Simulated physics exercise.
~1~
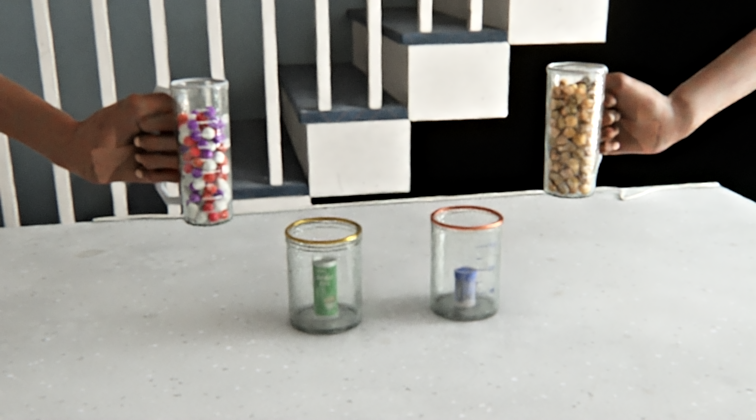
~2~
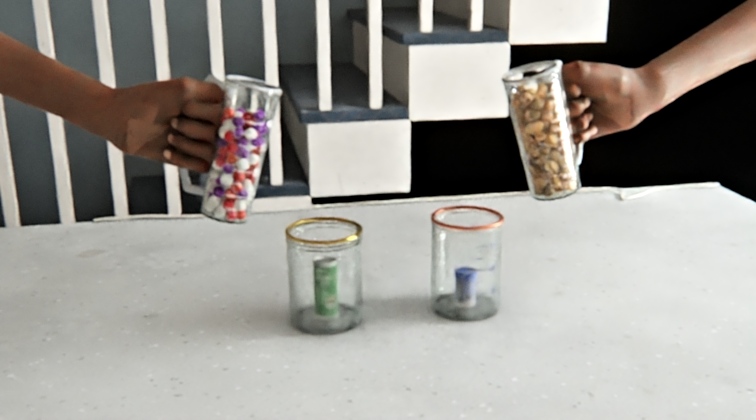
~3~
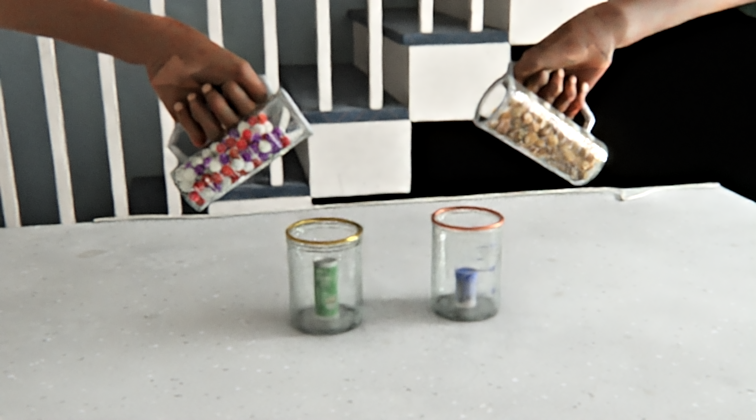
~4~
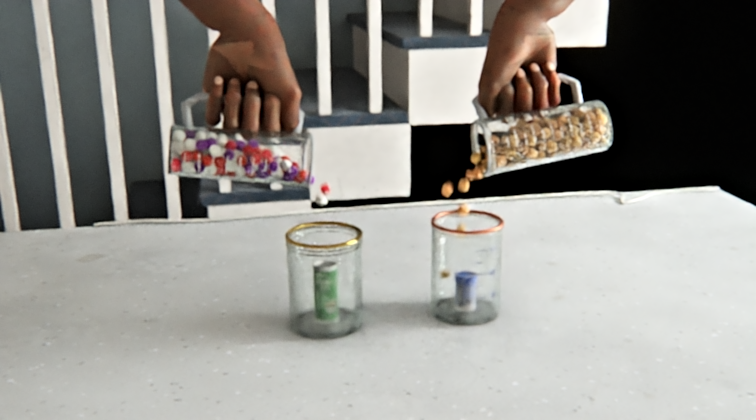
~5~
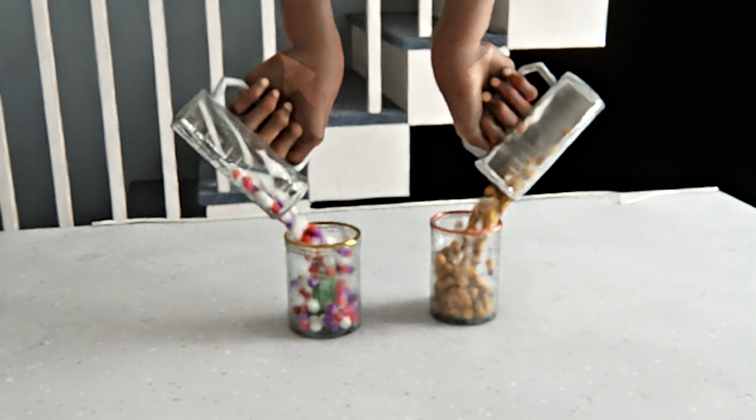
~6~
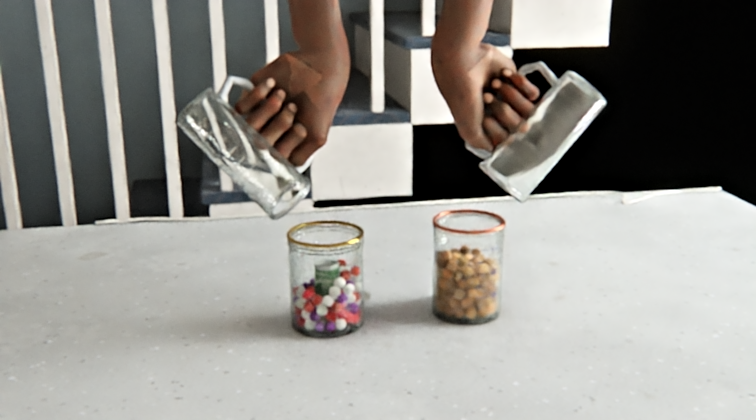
Two hands tipping glass cups of colourful beads and brown nuggets into jars, leaving the green object peeking out, the blue one buried.
